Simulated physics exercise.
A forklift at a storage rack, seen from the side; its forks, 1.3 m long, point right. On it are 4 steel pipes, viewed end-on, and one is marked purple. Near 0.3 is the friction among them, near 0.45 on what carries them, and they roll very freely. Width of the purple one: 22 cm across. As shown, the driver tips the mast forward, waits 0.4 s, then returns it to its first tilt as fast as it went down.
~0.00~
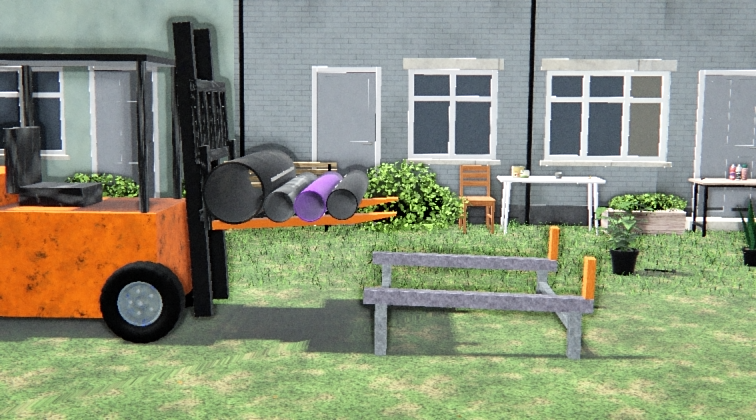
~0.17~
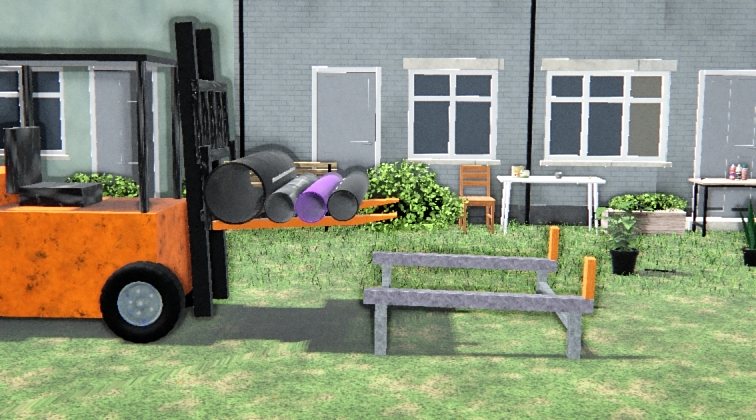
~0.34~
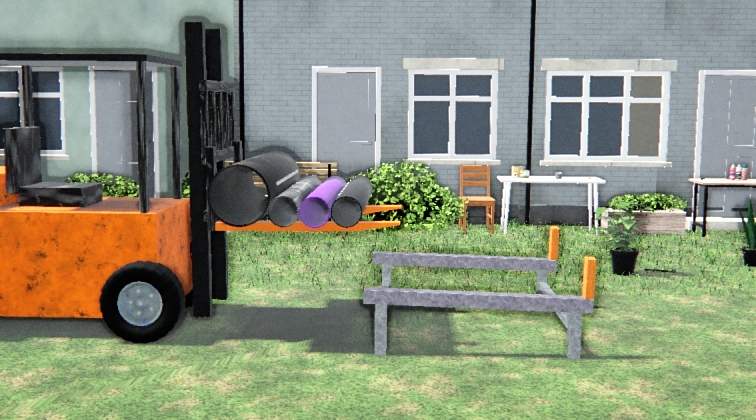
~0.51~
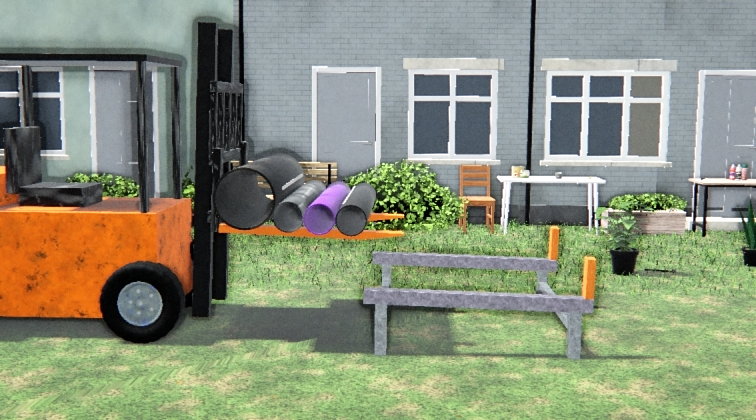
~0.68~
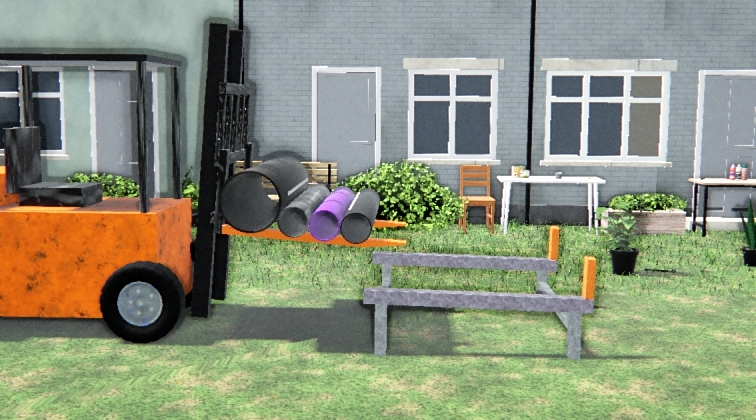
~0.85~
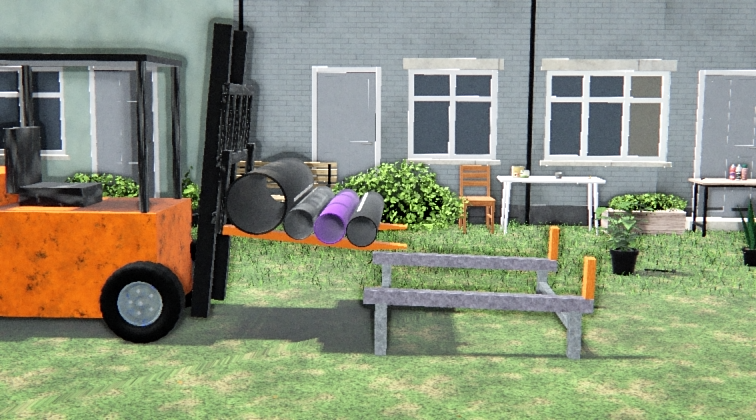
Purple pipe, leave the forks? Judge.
It does.
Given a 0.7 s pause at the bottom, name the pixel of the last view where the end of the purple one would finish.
Around pixel (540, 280).
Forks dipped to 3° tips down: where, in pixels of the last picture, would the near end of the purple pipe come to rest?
It would finish close to (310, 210) in the last picture.
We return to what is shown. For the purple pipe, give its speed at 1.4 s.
Speed approx. 0.5 m/s.
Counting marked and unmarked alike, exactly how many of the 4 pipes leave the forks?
Total: 3.
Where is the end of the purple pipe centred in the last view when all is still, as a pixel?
It ends up close to (538, 282).
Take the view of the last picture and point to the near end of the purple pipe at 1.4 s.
At about (359, 228).
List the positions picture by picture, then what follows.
The first picture shows purple (310, 206); forks 3° tips up; tips at (392, 214); 4 of the 4 lie directly on the forks.
The second picture shows purple (311, 207); forks 3° tips up.
The third picture shows purple (315, 212); forks 1° tips up.
The fourth picture shows purple (319, 219); forks 2° tips down; tips at (399, 234).
The fifth picture shows purple (324, 225); forks 5° tips down.
The sixth picture shows purple (330, 228); forks 6° tips down; tips at (402, 246).
Then, 1.4 s in, purple is on the forks, 35 cm from the tips, rolling right; 0 gone from the forks.
Then, 2.1 s in, purple is on the rack, 130 cm from the rack's far end, rolling right; 2 gone from the forks.
In the end (6.3 s), purple is on the rack, 40 cm from the rack's far end; 3 gone from the forks.
